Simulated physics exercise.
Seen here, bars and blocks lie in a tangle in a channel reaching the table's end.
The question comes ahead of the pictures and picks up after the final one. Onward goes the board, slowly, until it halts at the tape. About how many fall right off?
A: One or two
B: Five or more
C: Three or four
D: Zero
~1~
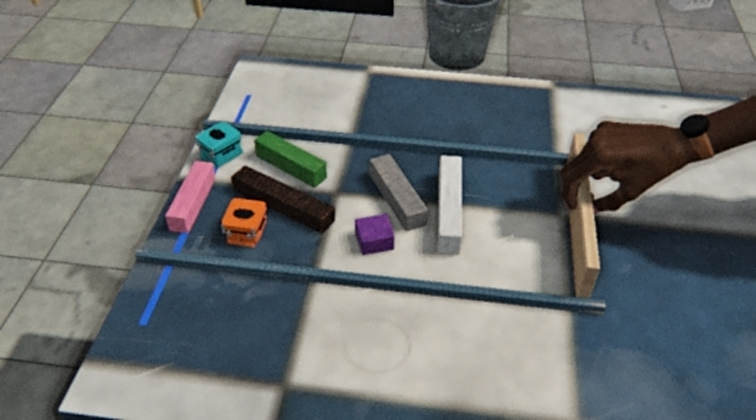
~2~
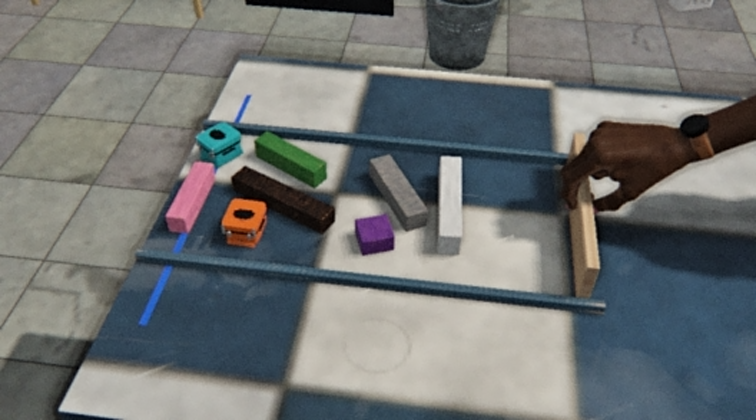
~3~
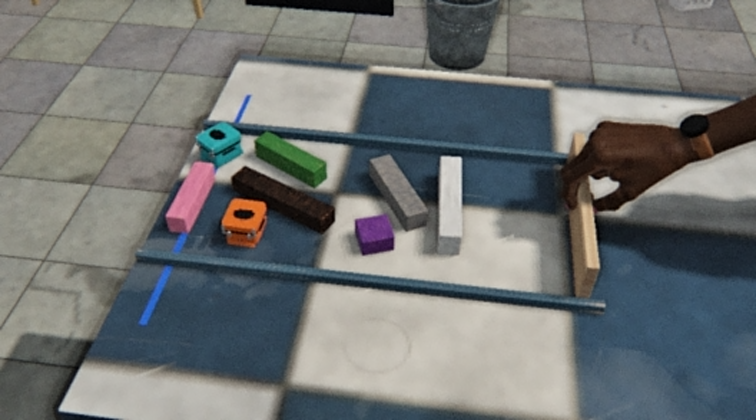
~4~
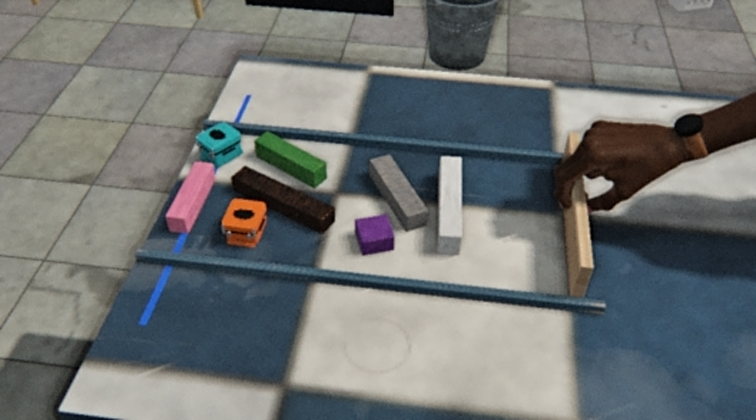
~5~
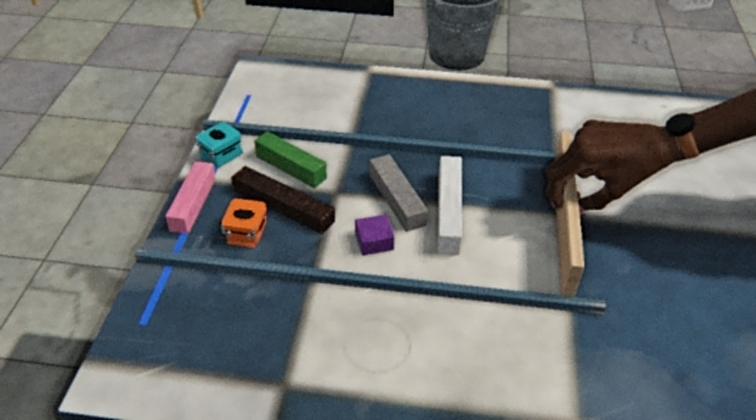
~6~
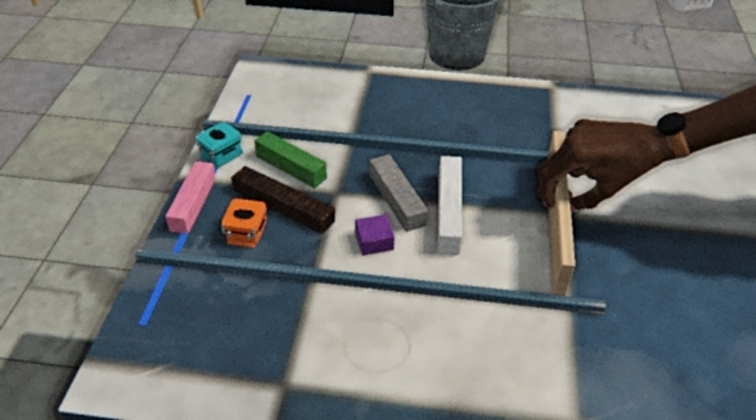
Five or more.
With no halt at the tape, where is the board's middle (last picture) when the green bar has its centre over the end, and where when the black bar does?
Green bar over the end: About (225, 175). Black bar over the end: About (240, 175).
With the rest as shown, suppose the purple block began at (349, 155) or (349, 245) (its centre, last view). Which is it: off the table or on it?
For the purple block: Still there and then still there.
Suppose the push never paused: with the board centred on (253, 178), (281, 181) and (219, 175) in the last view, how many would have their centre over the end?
Going through the three positions, you'd get 2, 0 and 5.
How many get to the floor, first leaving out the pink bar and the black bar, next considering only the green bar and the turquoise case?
The first try gives 3, the second gives 3.
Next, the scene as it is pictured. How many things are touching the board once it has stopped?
Count: 2.
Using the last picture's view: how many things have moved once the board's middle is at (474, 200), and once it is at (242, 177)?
At the first spot 0, then 8.
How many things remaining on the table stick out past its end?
Result: 2.
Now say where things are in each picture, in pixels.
In the first frame, pink bar (192, 196); turquoise case (220, 146); orange case (245, 223); board (581, 211); tape (205, 190).
In the second frame, turquoise case (220, 146); white bar (450, 204).
In the third frame, orange case (245, 223); green bar (290, 159).
In the fourth frame, pink bar (192, 196); grey bar (397, 192).
In the fifth frame, turquoise case (220, 146); purple block (375, 235).
In the sixth frame, pink bar (192, 196); turquoise case (220, 146); orange case (245, 223); board (559, 209); tape (205, 190).
Soon after, none off yet; pink bar at rest near (192, 196); turquoise case at rest near (220, 146); orange case at rest near (245, 223).
In the end, the number that fall off is five or more; gone, black bar, green bar, orange case, turquoise case and pink bar.
